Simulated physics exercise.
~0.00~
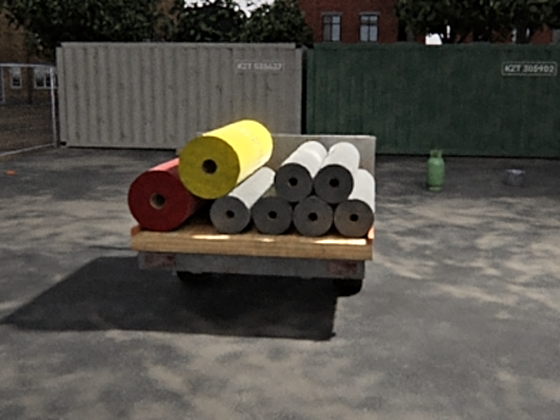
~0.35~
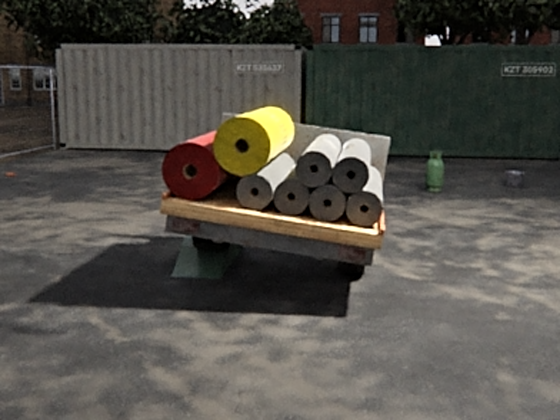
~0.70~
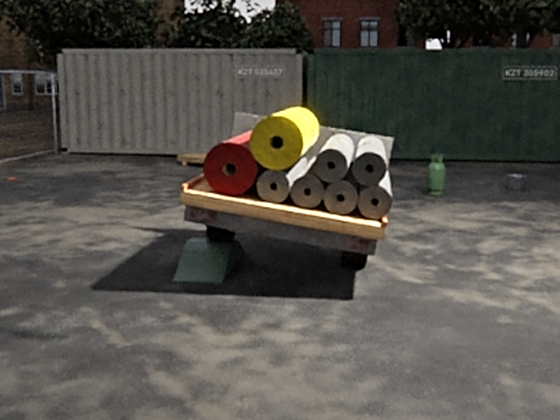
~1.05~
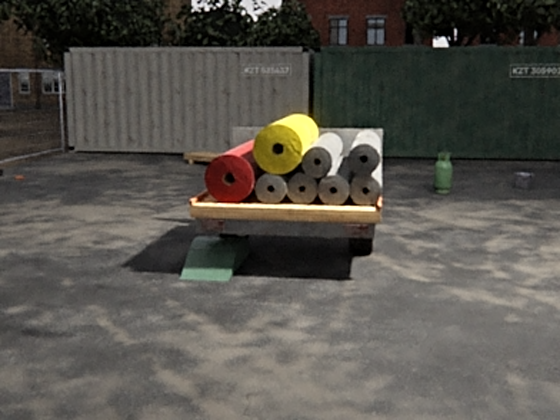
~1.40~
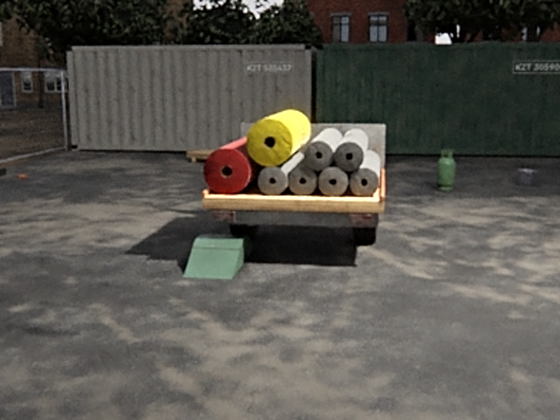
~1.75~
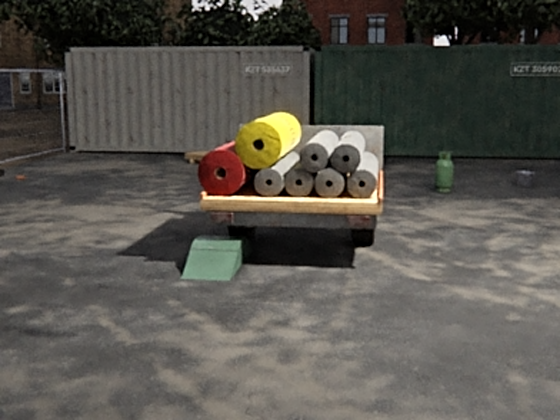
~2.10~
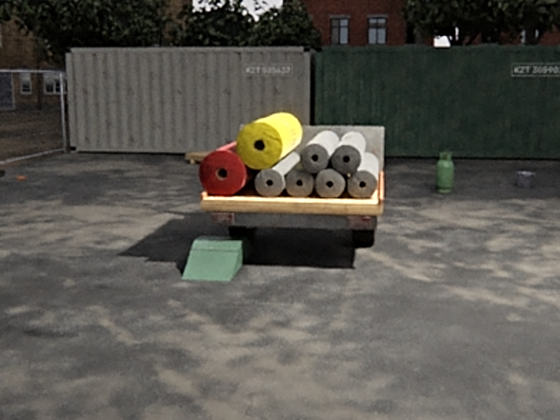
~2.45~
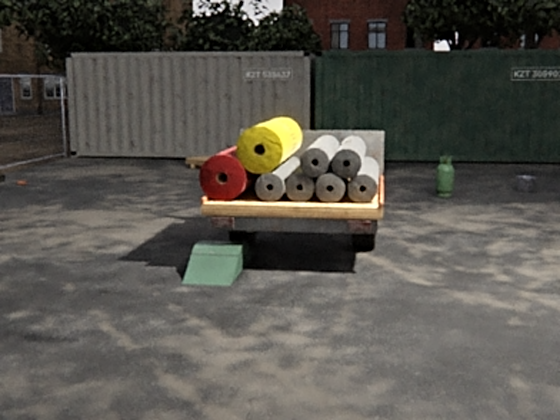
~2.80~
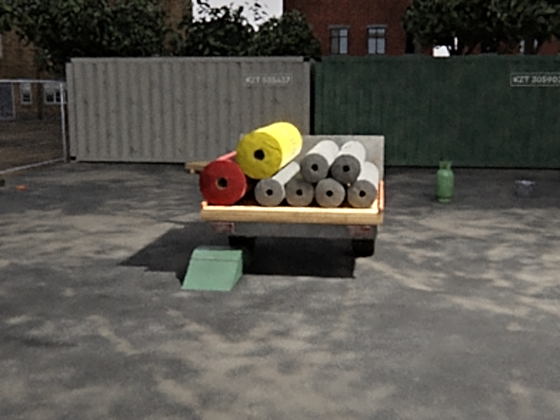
A low trailer carrying yellow, red and grey rolls tilts over a green ramp, levels and halts with every roll still aboard.
